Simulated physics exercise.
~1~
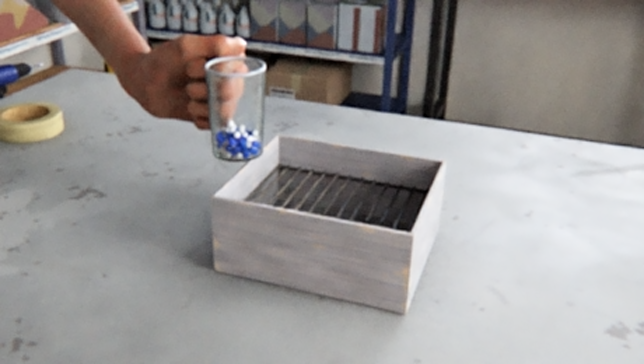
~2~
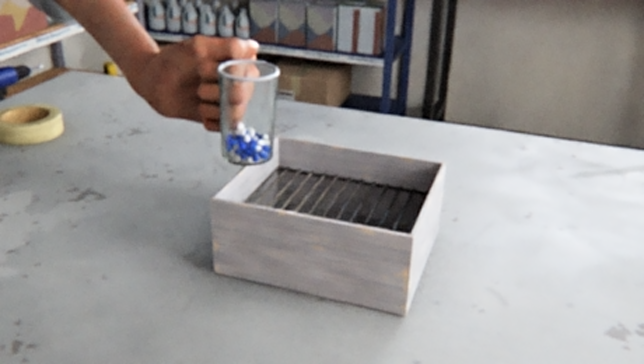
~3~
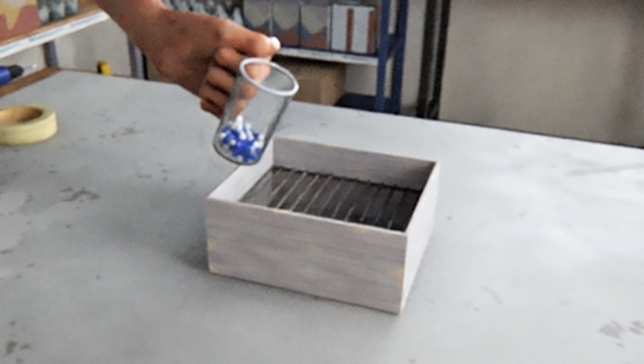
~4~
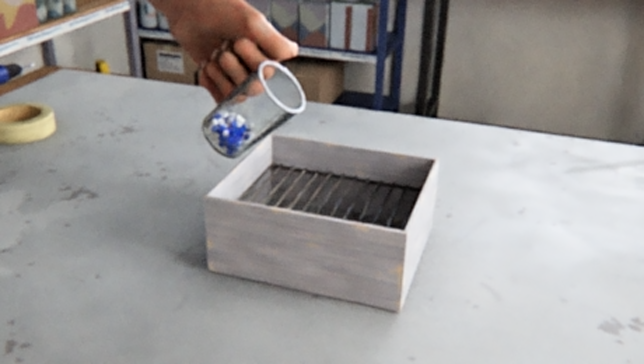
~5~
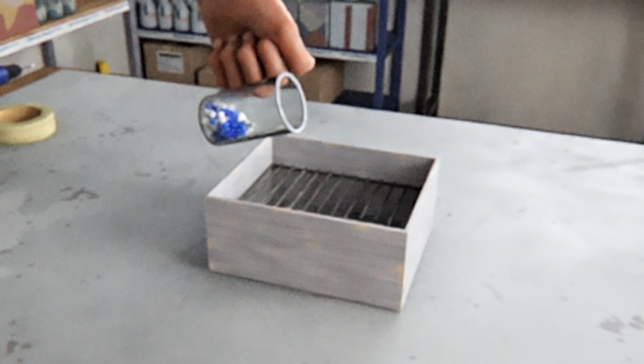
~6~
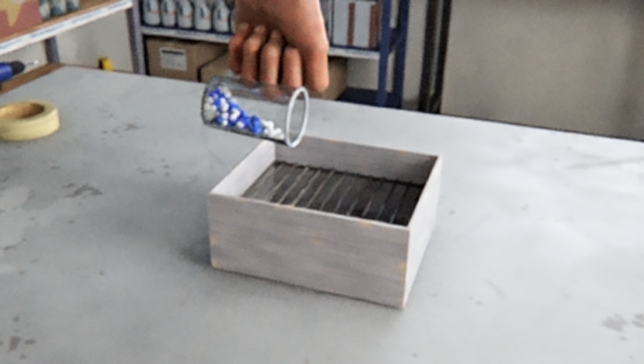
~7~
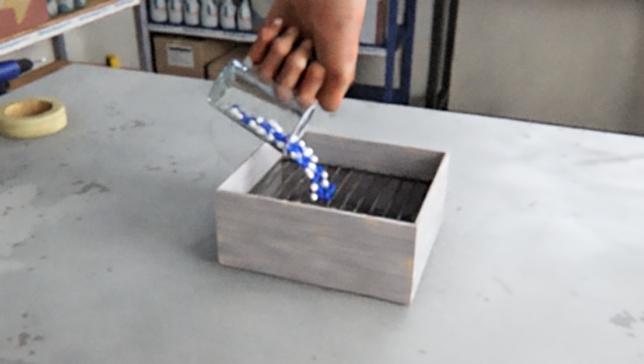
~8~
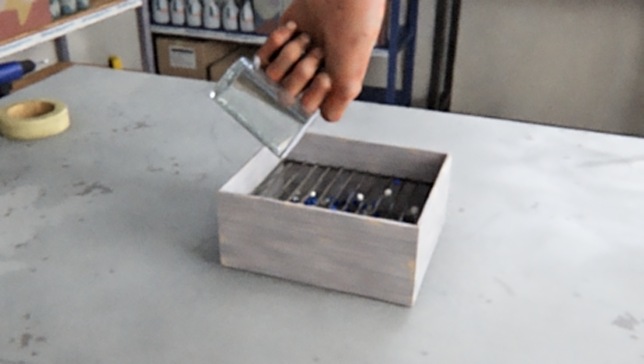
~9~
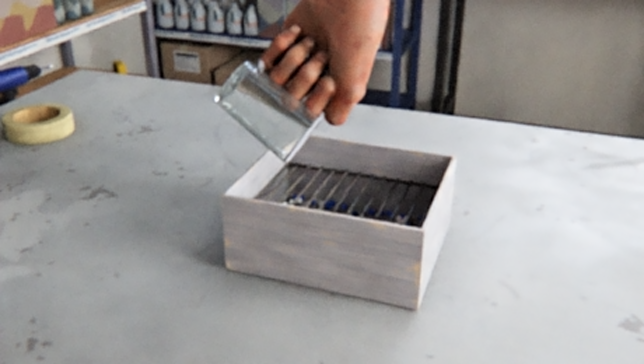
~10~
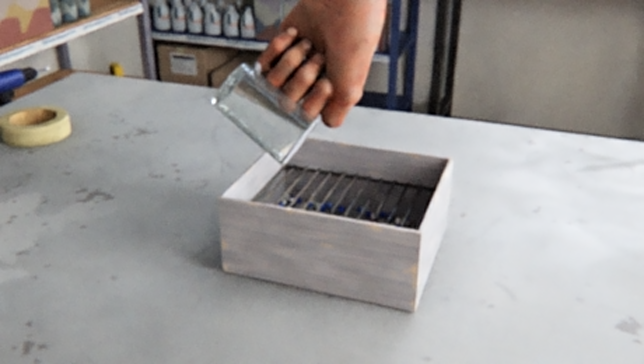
A hand held a clear cup of blue and white beads beside a wooden box with a wire rack inside, then tipped it until they all poured onto the wires and dropped through, leaving the cup empty and upturned above the box.
